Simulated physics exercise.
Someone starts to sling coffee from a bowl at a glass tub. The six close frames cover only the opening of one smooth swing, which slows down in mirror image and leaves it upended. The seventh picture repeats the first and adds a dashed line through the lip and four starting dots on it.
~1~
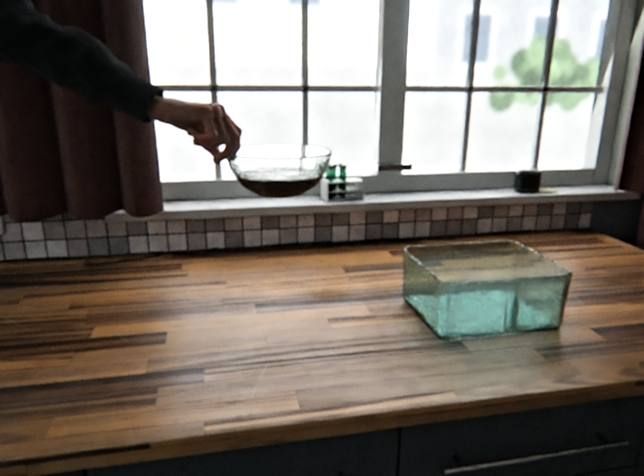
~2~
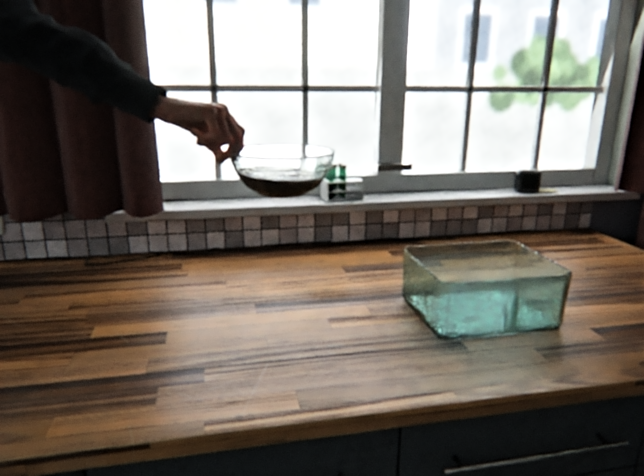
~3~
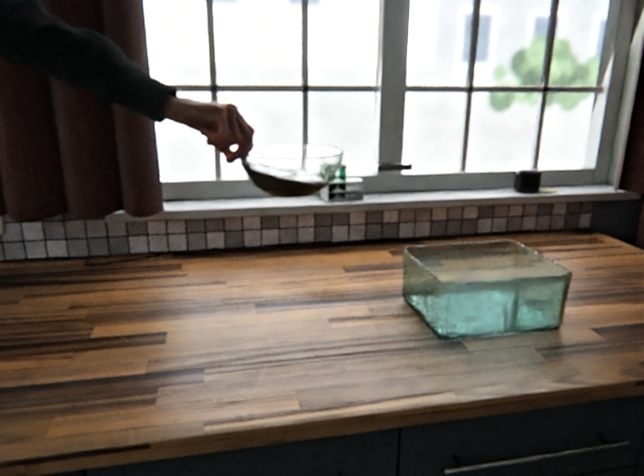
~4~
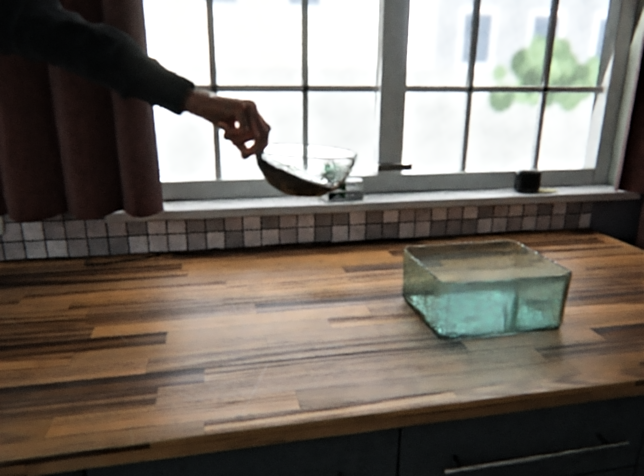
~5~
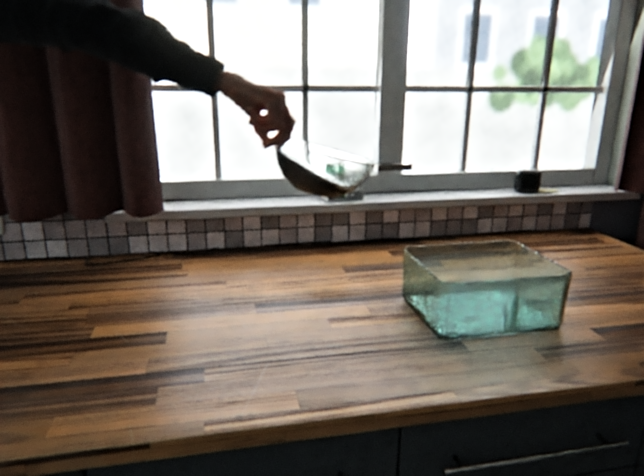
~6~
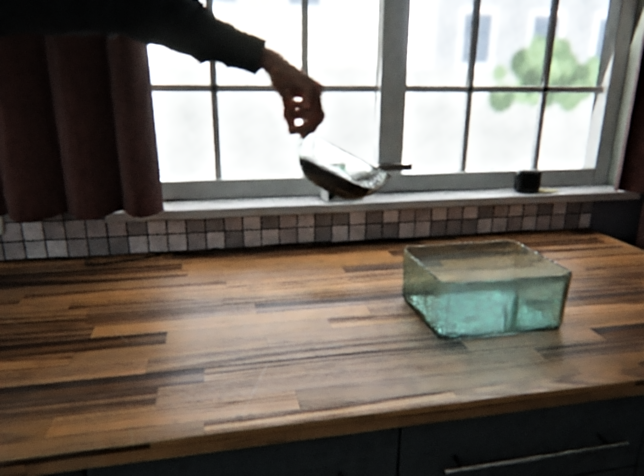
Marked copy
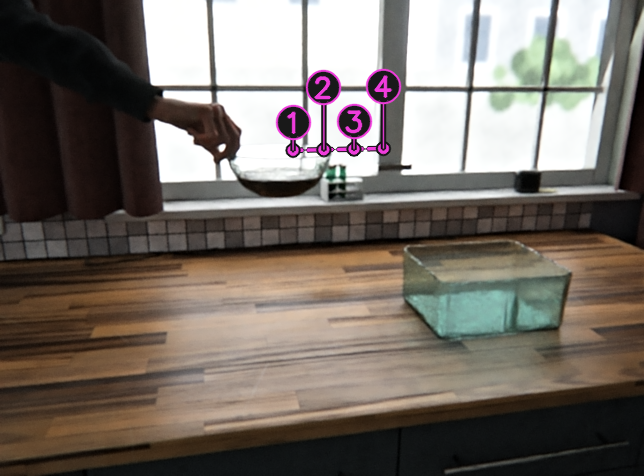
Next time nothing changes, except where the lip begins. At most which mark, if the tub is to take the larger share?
The limit is 1.
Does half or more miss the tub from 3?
No.
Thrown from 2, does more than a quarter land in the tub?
Yes, it does.
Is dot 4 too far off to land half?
No.
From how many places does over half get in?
All of the four.
In magenta, 1 at (293, 150); 2 at (323, 149); 3 at (354, 149); 4 at (383, 148).
If 1 is chosen, about 67 % lands in the tub, 23 % falls short and 11 % goes beside or beyond.
If 2 is chosen, about 80 % lands in the tub, 6 % falls short and 13 % goes beside or beyond.
If 3 is chosen, about 86 % lands in the tub, 9 % falls short and 6 % goes beside or beyond.
If 4 is chosen, about 87 % lands in the tub, 6 % falls short and 7 % goes beside or beyond.
